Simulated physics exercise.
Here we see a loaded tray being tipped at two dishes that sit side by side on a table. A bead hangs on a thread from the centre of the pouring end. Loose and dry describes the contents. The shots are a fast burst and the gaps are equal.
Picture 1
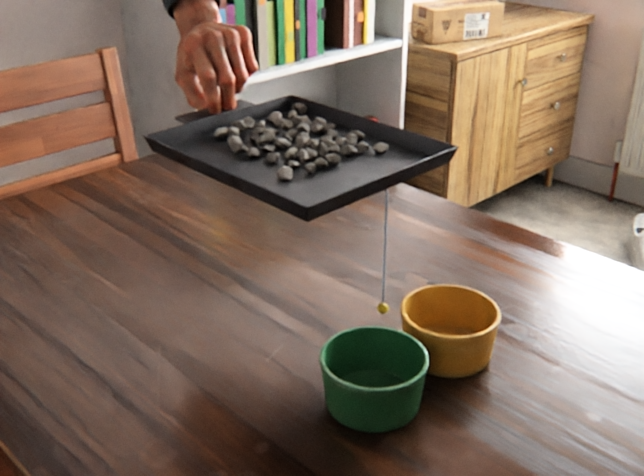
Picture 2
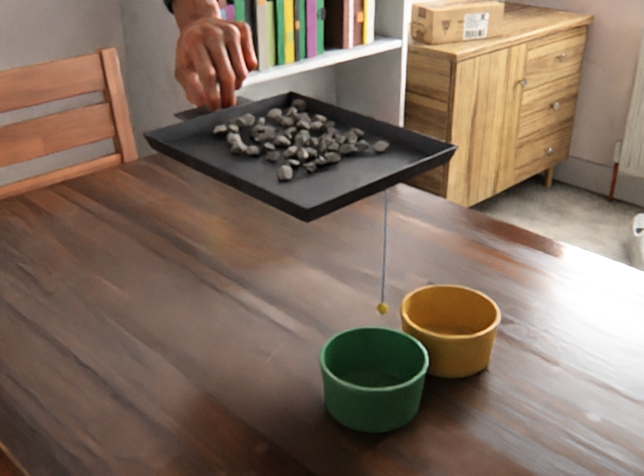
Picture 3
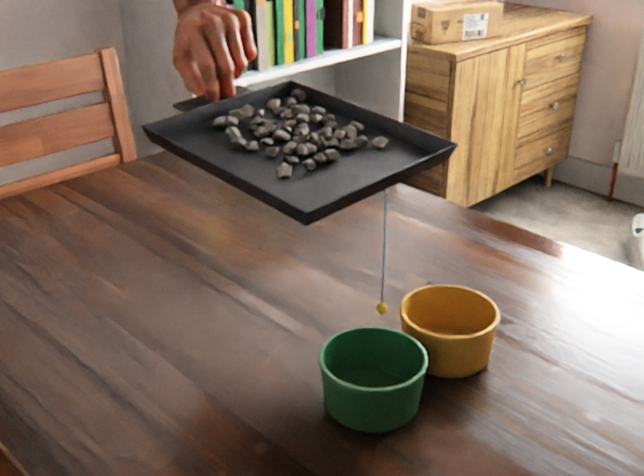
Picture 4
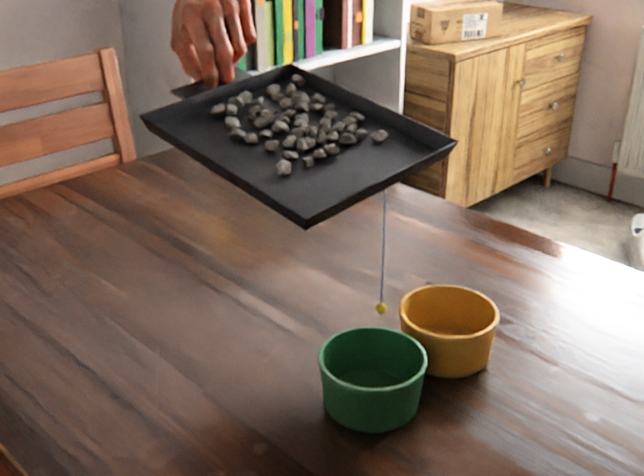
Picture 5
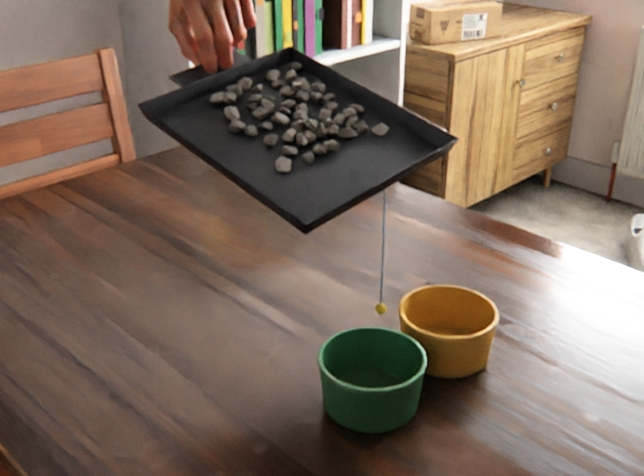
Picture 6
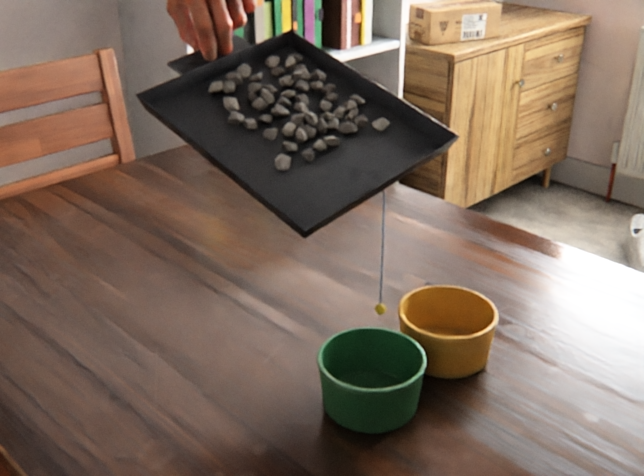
A hand held a black tray of dark gravel above a green dish and a yellow one, then gradually tilted it toward its near left corner while a small yellow bead hung from a thread.
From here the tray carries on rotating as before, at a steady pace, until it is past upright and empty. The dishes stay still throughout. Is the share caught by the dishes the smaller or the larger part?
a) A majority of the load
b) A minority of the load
A minority of the load.
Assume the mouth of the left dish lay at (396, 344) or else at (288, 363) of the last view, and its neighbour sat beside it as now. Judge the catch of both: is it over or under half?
So that's a lesser portion the first time round, a greater portion the second.
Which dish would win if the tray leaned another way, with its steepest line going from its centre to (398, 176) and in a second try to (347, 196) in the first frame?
For the first slope the righthand dish, for the second the lefthand dish.
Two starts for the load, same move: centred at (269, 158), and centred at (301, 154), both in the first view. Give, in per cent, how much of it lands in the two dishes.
Estimate: 30 % first, 40 % second.
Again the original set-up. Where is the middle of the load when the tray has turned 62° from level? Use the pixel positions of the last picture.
Load centre: Approx. (320, 214).
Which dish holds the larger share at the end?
So the winner turns out to be the left-side one.
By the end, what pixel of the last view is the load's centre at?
Resting centre, last frame: Roughly (308, 440).
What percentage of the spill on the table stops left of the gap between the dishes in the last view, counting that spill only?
It comes to about 100 percent.
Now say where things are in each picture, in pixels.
In the first picture, corners of the pouring end at (307, 203) and (450, 146), level; middle of the load at (301, 142), bits of gravel; left dish at (413, 398); right dish at (488, 347); bead on its thread at (383, 308).
In the second picture, corners of the pouring end at (307, 205) and (450, 146), level; middle of the load at (301, 140).
In the third picture, corners of the pouring end at (307, 208) and (450, 144), tipped barely, lowest at the left corner; middle of the load at (301, 134).
In the fourth picture, corners of the pouring end at (306, 213) and (450, 141), tipped a little, lowest at the left corner; middle of the load at (300, 125).
In the fifth picture, corners of the pouring end at (306, 218) and (451, 138), tipped a little, lowest at the left corner; middle of the load at (300, 117).
In the sixth picture, corners of the pouring end at (306, 224) and (452, 135), tipped clearly, lowest at the left corner; middle of the load at (284, 102); left dish at (410, 399); right dish at (485, 347).
Soon after the last picture, tray tipped steeply; most on the tray; a small part in the air.
A little later, tray tipped past a quarter turn; a stray few on the tray; about a quarter in the left dish; about two thirds outside both; a small part in the air.
Later still, tray tipped past a quarter turn; about a quarter in the left dish; most outside both.
At rest, tray tipped past a quarter turn; about a quarter in the left dish; none in the right dish; most outside both.
